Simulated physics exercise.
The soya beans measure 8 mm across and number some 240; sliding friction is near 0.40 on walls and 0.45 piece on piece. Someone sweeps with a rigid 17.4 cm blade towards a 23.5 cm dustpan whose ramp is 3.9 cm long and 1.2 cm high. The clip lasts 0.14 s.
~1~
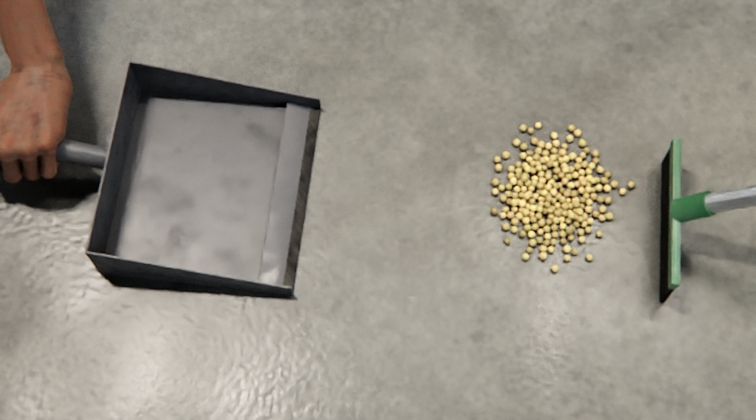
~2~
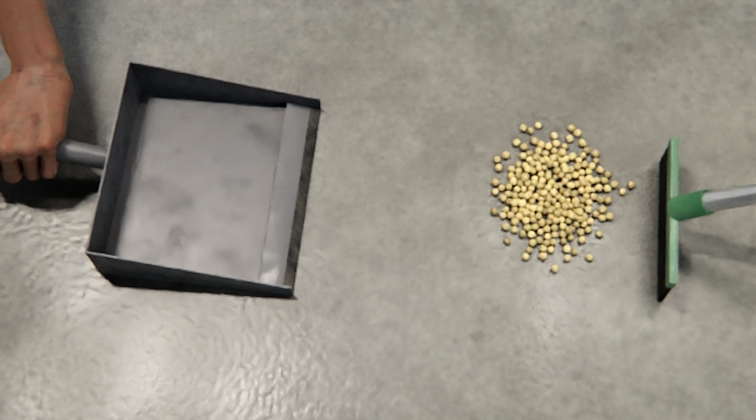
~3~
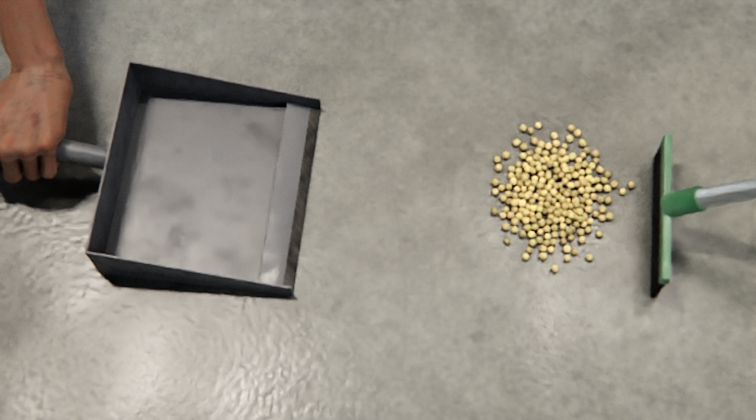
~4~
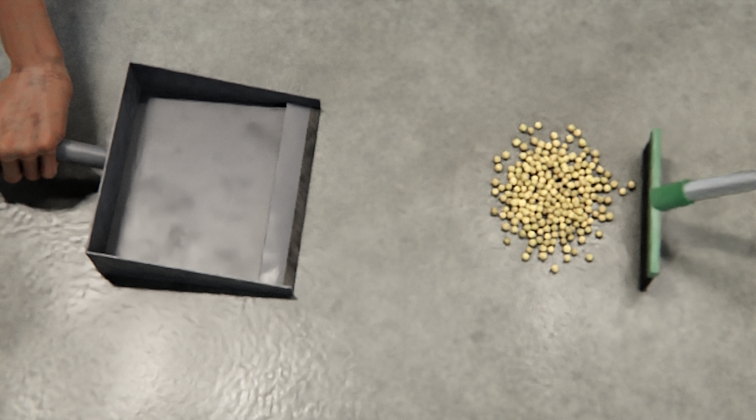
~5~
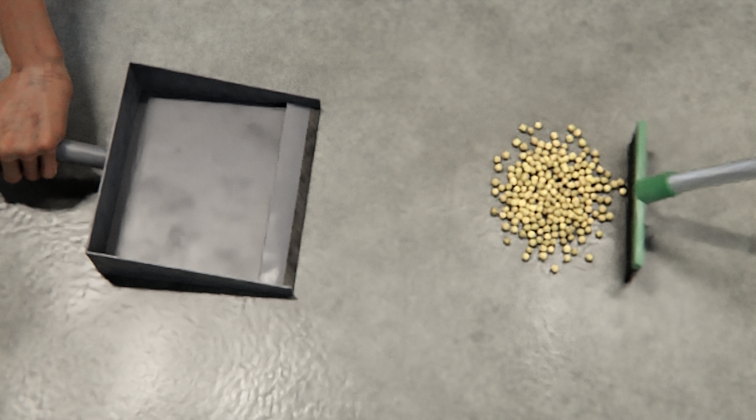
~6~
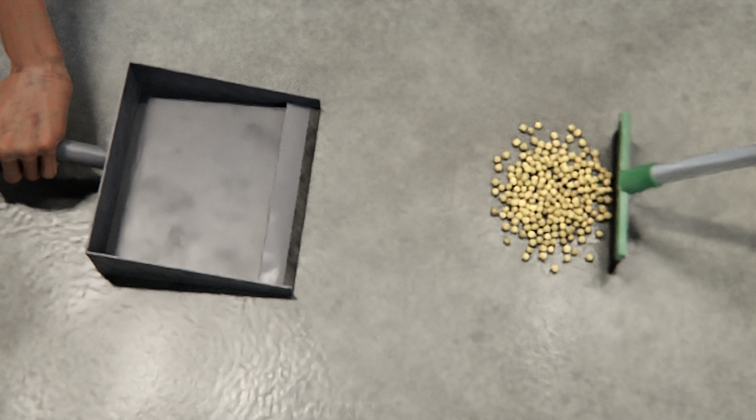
Hand holding a dark dustpan still on a grey floor while a green blade slides left into the edge of scattered soya beans.
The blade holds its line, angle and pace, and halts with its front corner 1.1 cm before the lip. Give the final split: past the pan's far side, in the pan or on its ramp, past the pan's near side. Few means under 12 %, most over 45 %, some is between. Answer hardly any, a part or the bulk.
Past the pan's far side: A part; in the pan or on its ramp: Hardly any; past the pan's near side: Hardly any.
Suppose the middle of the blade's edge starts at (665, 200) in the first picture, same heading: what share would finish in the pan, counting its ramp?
About 0 per cent.
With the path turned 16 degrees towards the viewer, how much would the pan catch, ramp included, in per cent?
It would be near 40 per cent.
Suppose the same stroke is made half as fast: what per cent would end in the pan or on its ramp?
It would be near 0 per cent.
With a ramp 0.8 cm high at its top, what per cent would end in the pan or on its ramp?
Then about 5 per cent.
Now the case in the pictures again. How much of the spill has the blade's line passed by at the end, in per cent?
Roughly 45 per cent.
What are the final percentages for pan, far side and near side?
Far side 40, pan 5, near side 0.
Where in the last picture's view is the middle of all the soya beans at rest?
Around (322, 143).
Then, 0.25 s after the last picture, middle of the blade 19 cm from the lip; 0 % over the lip, far side 20 %, near side 0 %.
Then, 0.42 s after the last picture, middle of the blade 8 cm from the lip; 0 % over the lip, far side 35 %, near side 0 %.
Then, 0.72 s after the last picture, middle of the blade 1 cm from the lip; 5 % over the lip, far side 40 %, near side 0 %.
In the end, far side 40 %, pan 5 %, near side 0 %, in front of the lip or behind the blade 55 %.
